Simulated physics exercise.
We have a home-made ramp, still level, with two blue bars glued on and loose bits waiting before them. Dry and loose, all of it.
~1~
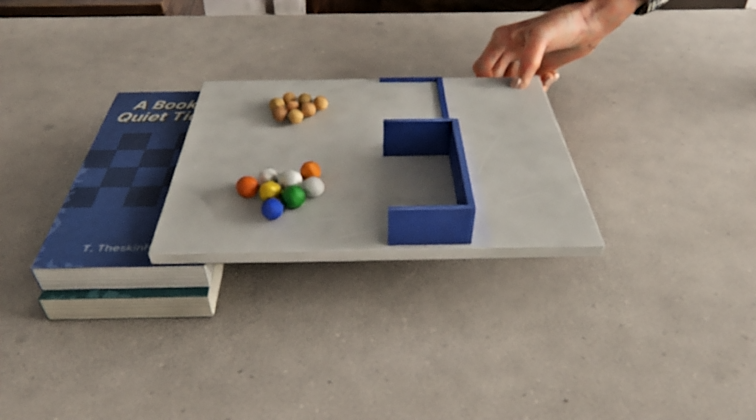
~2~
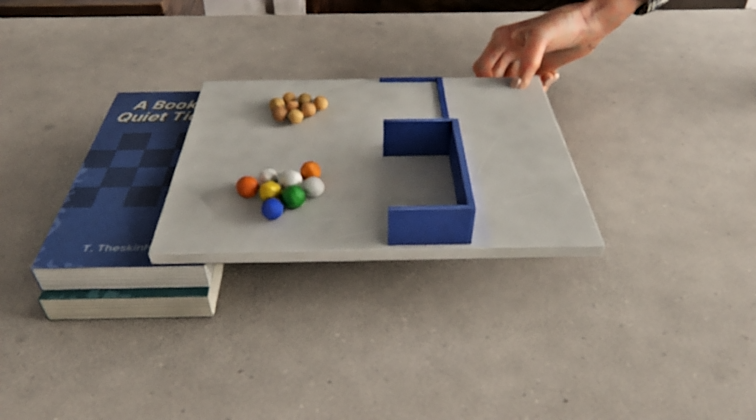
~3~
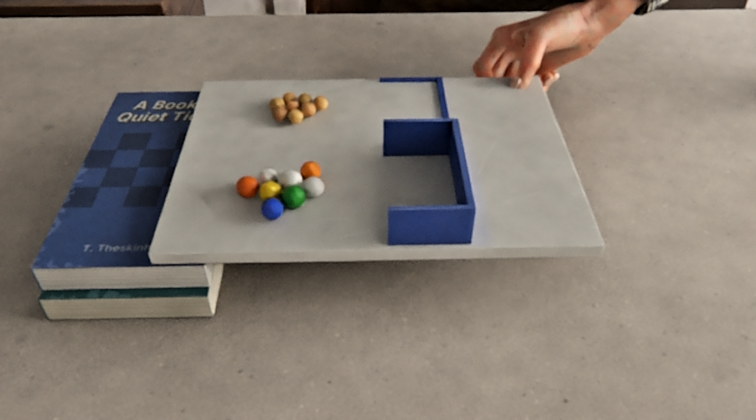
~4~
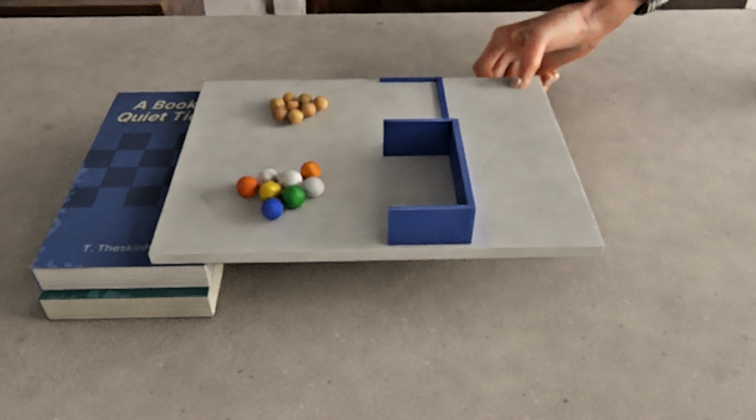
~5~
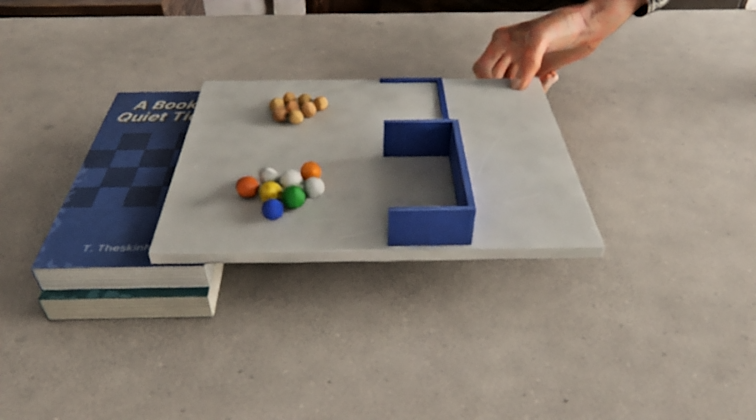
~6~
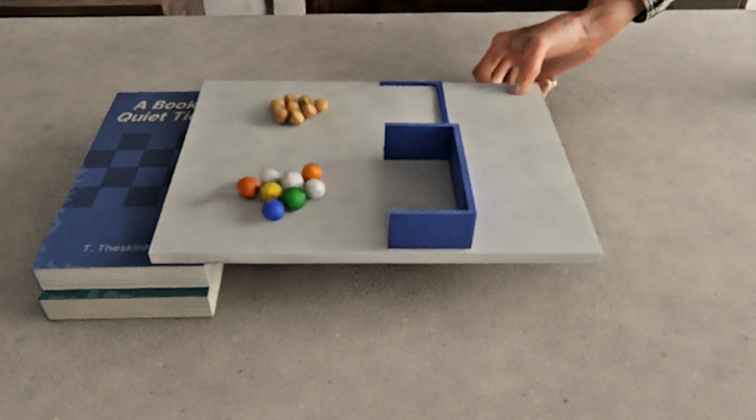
A pale board lies across a grey tabletop, seen from slightly above, its left side on blue-covered books and a hand at its far right corner. Multicoloured balls sit in a cluster at the near left, small tan beads behind them, with a tall blue barrier and a lower one to their right. Everything stays still at first, then the hand lowers the board's right side very slightly.
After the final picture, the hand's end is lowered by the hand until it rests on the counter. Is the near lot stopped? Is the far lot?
The near lot stays behind its bar; the far lot clears its bar.
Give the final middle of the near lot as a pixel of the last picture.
I'd put the centre roughly at (440, 208).
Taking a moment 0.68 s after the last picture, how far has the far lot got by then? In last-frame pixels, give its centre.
Near (401, 128).
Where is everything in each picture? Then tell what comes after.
Held end of the board at (587, 242), level; book pile at (157, 176), low, a small part of the board's length; near lot at (291, 181), a few gumballs; far lot at (293, 108), a few round wooden beads; near bar at (461, 178), taller than the pieces; far bar at (444, 110), much lower than a piece, in the first picture.
Held end of the board at (587, 242), level; far lot at (293, 108), in the second picture.
Held end of the board at (587, 242), level; near lot at (291, 181), in the third picture.
Held end of the board at (587, 242), level; far lot at (293, 108), in the fourth picture.
Held end of the board at (587, 244), level; near lot at (291, 181), in the fifth picture.
Held end of the board at (585, 249), down by 1°; book pile at (157, 176); near lot at (292, 183), not moving; far lot at (293, 109), not moving; near bar at (461, 183); far bar at (444, 114), in the sixth picture.
Then, 0.36 s after the last picture, board sloping at 8°; near lot on its way down; far lot on its way down.
Then, 0.68 s after the last picture, board resting at 10°; near lot has reached its bar; far lot has reached its bar.
Then, 0.95 s after the last picture, board resting at 10°; near lot has reached its bar; far lot most past its bar.
By the end, board resting at 10°; near lot gathered behind its bar; far lot most past its bar.
